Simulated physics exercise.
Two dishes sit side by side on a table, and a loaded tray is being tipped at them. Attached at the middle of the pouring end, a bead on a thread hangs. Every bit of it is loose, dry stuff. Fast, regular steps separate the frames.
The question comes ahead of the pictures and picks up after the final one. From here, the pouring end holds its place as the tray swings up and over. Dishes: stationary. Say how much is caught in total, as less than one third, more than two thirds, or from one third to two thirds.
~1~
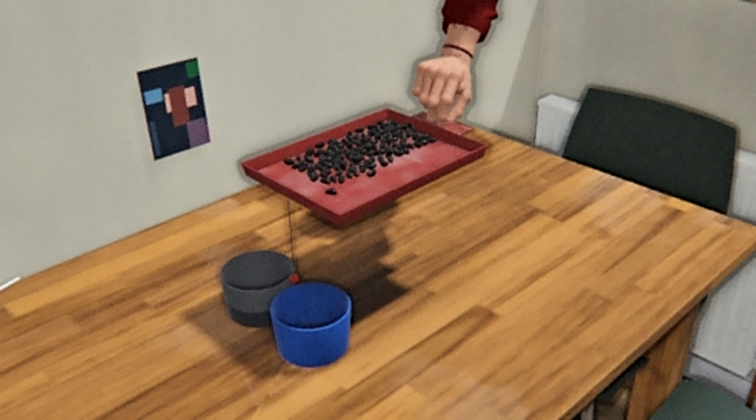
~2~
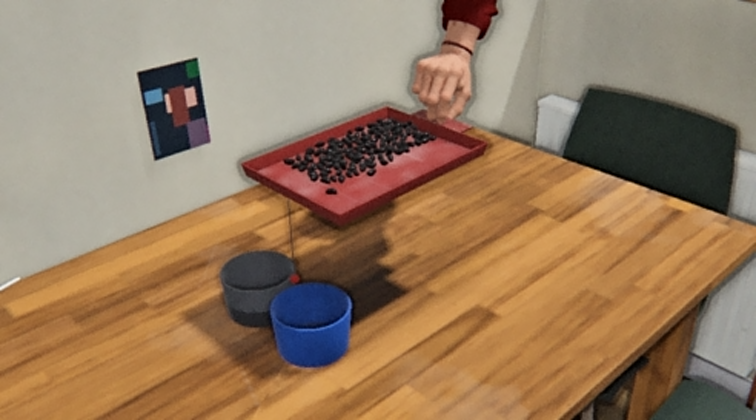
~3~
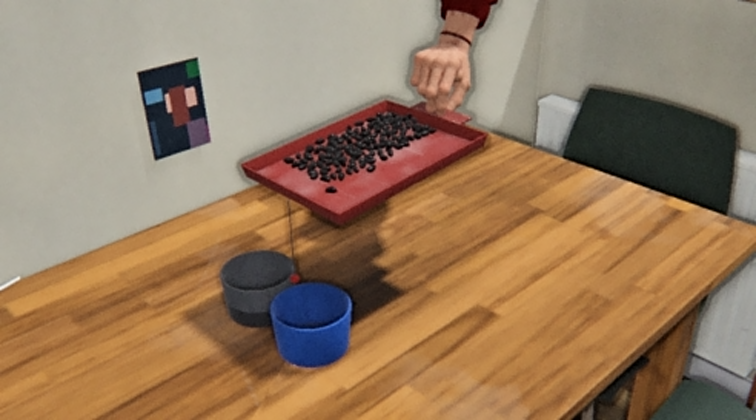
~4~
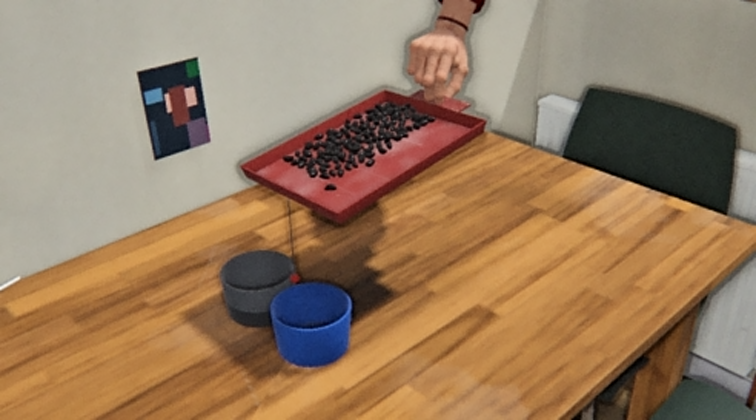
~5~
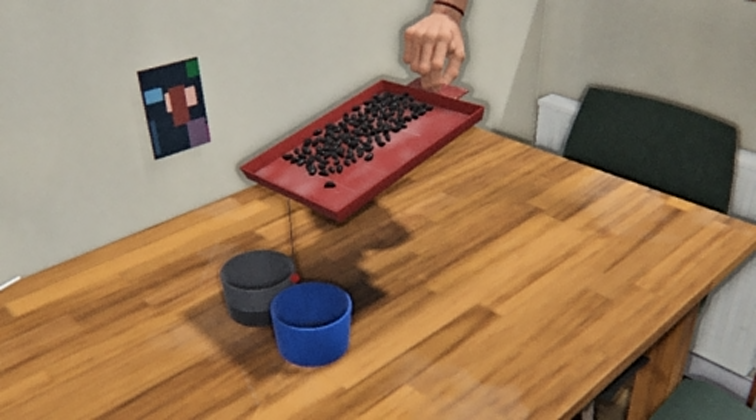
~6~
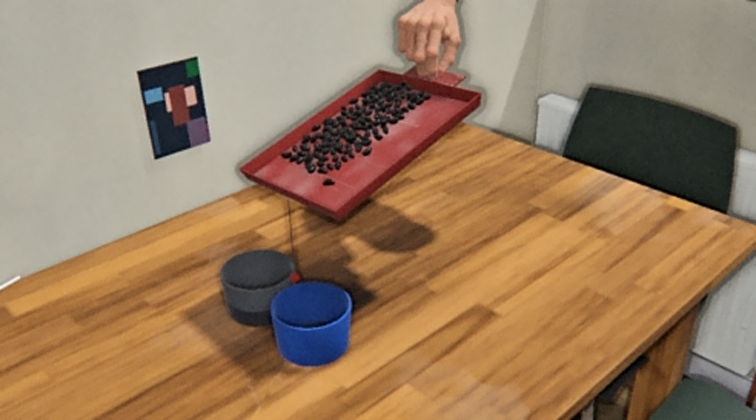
A third up to two thirds.
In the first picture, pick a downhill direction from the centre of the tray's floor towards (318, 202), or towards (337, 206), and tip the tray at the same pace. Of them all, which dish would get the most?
Try one: The right-side dish. Try two: The right-side dish.
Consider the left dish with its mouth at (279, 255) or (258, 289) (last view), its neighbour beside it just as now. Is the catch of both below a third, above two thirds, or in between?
In order of the places: Below one third, then in the middle band.
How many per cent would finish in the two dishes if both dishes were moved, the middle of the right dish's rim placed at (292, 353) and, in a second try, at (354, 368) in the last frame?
Trial 1 about 20 %, trial 2 about 10 %.
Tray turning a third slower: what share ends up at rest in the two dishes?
I'd expect close to 50 per cent.
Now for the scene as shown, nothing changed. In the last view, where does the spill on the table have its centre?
The centre sits close to (197, 341).
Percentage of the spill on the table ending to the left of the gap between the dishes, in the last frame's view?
Roughly 100 in a hundred.
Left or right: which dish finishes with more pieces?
That's going to be the one at left.
Shortly afterwards, tray tipped steeply; all but a few on the tray; only a few in the air.
Next, tray tipped right over; near half on the tray; near a quarter in the left dish; a little outside both; near a third in the air.
Some moments later, tray tipped past a quarter turn; only a few in the right dish; near half in the left dish; near half outside both.
In the end, tray tipped past a quarter turn; only a few in the right dish; near half in the left dish; near half outside both.
